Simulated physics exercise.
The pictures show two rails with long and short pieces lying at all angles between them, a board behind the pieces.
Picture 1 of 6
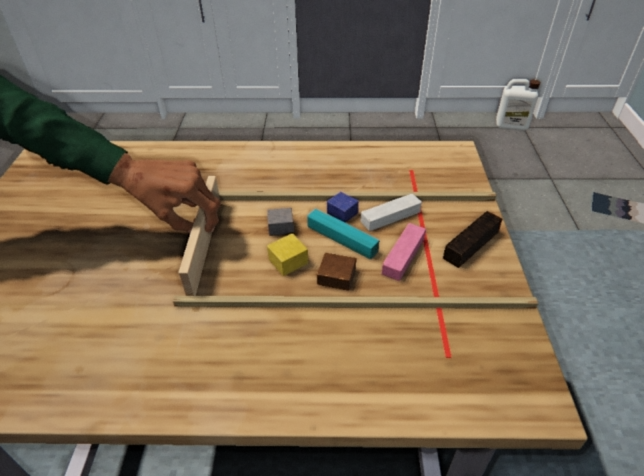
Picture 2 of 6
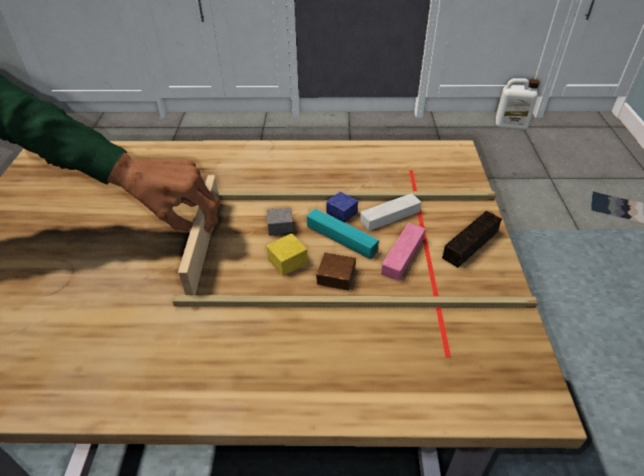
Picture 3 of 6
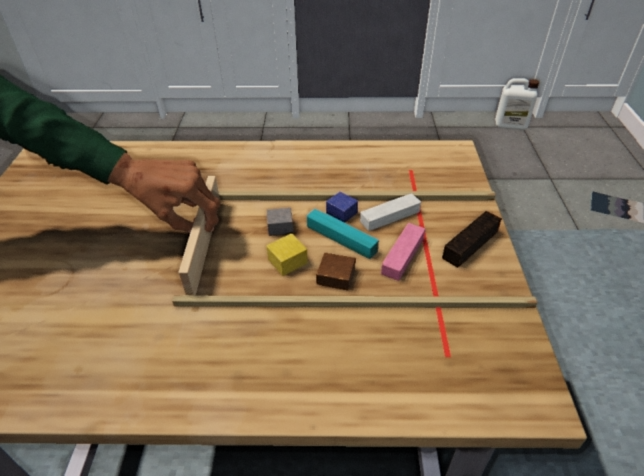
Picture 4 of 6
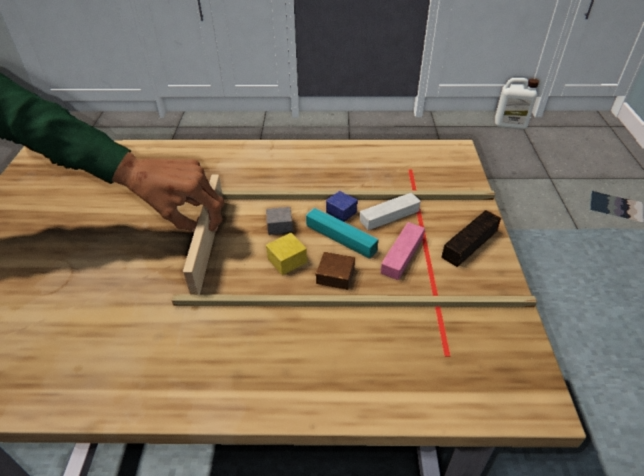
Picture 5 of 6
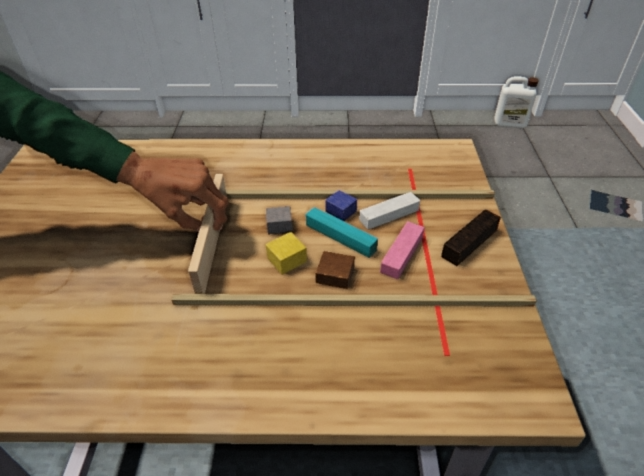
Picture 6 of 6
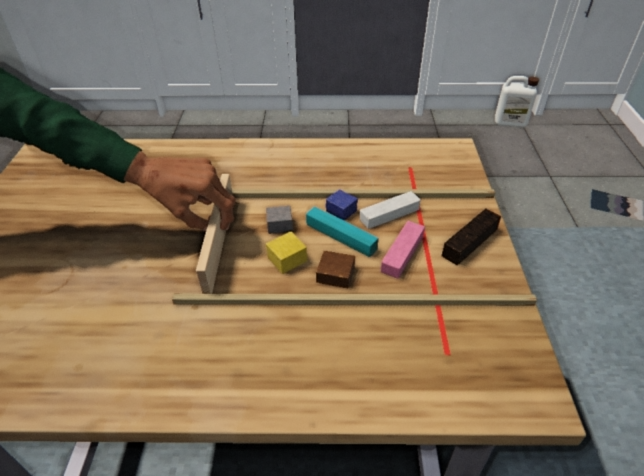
A wooden board held upright by a hand in a green sleeve stayed nearly still, then slid slightly right between two rails, while the colourful blocks and bars in front of it lay unmoved.
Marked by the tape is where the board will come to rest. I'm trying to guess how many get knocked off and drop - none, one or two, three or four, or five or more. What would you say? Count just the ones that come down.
Off the edge: None.
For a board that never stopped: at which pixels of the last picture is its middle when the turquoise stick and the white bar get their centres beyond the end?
(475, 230) and then (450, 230), give or take.
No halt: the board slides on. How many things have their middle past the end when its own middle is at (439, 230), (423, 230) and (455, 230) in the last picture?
The counts would come out as 1, 0 and 2.
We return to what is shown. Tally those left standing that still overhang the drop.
The answer comes to 2.
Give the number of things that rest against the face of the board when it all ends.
It ends up touching 4.
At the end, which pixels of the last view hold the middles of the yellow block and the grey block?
The first near (445, 255), the second near (435, 220).
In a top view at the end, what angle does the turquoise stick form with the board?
Out of line by around 5°.
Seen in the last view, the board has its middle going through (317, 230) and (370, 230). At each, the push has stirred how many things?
First 6, then 7.
A little later, none off yet; black bar at rest near (472, 236); pink bar at rest near (403, 249); white bar at rest near (390, 210).
Next, none off yet; black bar at rest near (472, 236); pink bar shifted a little near (416, 253); white bar shifted a little near (410, 208).
Later still, none off yet; black bar shifted a little near (488, 234); pink bar shifted about its own width near (456, 255); white bar shifted about its own width near (462, 208).
When it is over, the number that fall off is zero.
